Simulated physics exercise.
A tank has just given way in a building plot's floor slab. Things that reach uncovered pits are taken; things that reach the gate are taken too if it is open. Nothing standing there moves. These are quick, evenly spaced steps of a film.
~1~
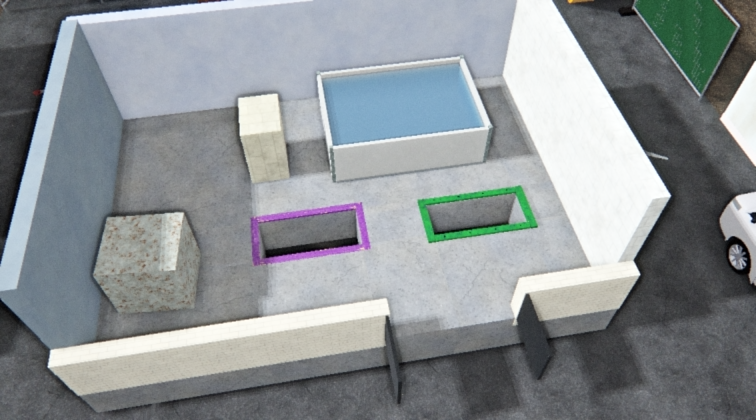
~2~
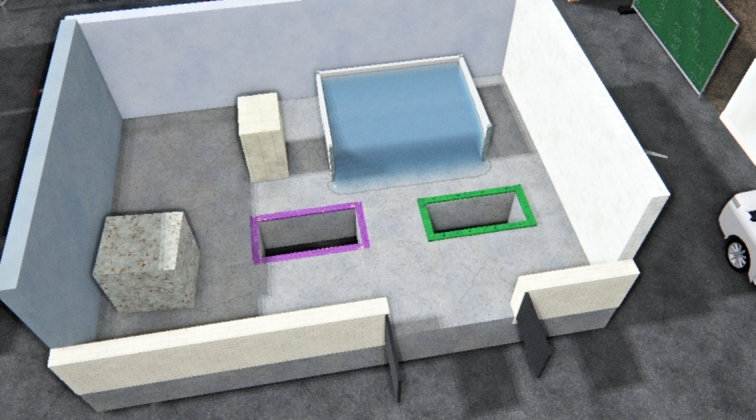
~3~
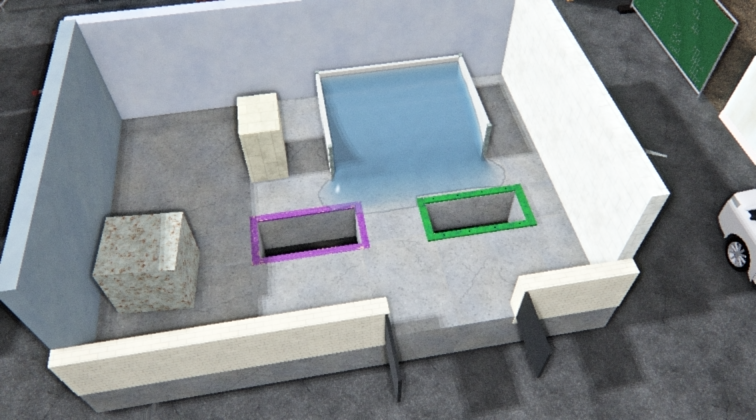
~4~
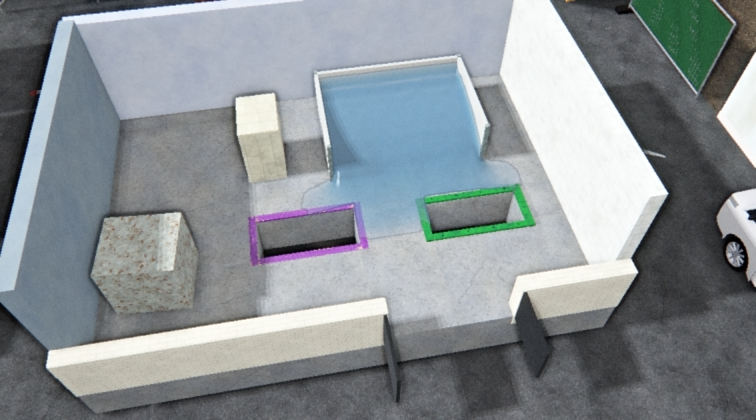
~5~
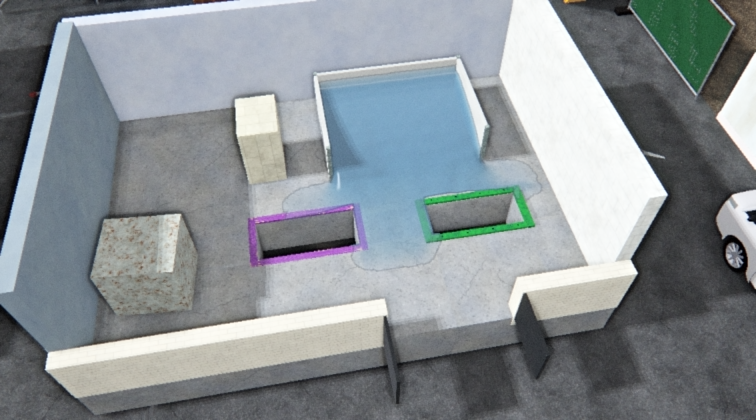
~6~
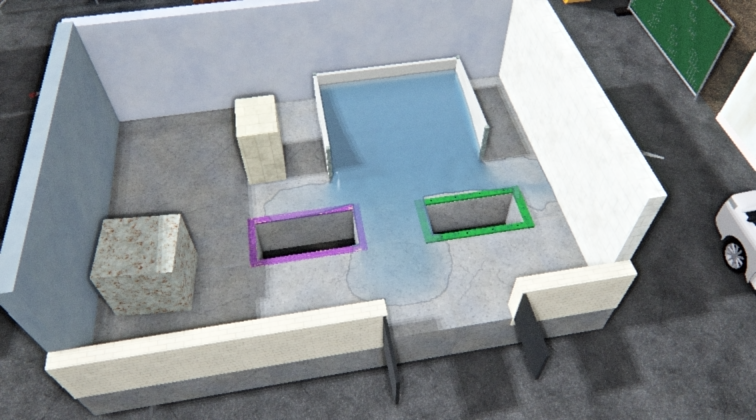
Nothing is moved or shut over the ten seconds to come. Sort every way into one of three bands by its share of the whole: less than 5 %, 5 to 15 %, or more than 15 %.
Bands: The gate - more than 15 %; the purple pit - more than 15 %; the green pit - more than 15 %.
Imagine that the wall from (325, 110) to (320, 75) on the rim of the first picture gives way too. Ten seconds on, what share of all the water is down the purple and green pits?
Result - purple: 25 %; green: 0 %.
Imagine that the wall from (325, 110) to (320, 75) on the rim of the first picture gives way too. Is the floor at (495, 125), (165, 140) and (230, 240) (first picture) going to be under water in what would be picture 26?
Taking them in order, I'd say not reached, swamped and swamped.
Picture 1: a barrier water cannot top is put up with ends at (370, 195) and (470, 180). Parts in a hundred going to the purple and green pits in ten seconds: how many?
Purple 35 %, green 20 %.
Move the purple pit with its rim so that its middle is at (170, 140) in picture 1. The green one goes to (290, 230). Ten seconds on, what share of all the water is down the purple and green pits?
I reckon purple ends up with 6 percent and green with 6 percent.
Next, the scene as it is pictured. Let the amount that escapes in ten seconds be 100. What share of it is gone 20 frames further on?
I'd estimate close to 80 per cent.
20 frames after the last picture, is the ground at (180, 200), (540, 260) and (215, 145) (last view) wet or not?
Listed points: Unwetted / inundated / unwetted.
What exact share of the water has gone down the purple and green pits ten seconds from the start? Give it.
Shares, in order: 20 % and 34 %.
A moment on, water covers 25 % of the floor; the gate 3 %, the purple pit 7 %, the green pit 17 %.
Next, water covers 35 % of the floor; the gate 10 %, the purple pit 11 %, the green pit 27 %.
Then, water covers 45 % of the floor; the gate 16 %, the purple pit 15 %, the green pit 32 %.
Later, water covers 65 % of the floor; the gate 20 %, the purple pit 18 %, the green pit 34 %.
In the end, water covers 80 % of the floor; the gate 21 %, the purple pit 21 %, the green pit 34 %.
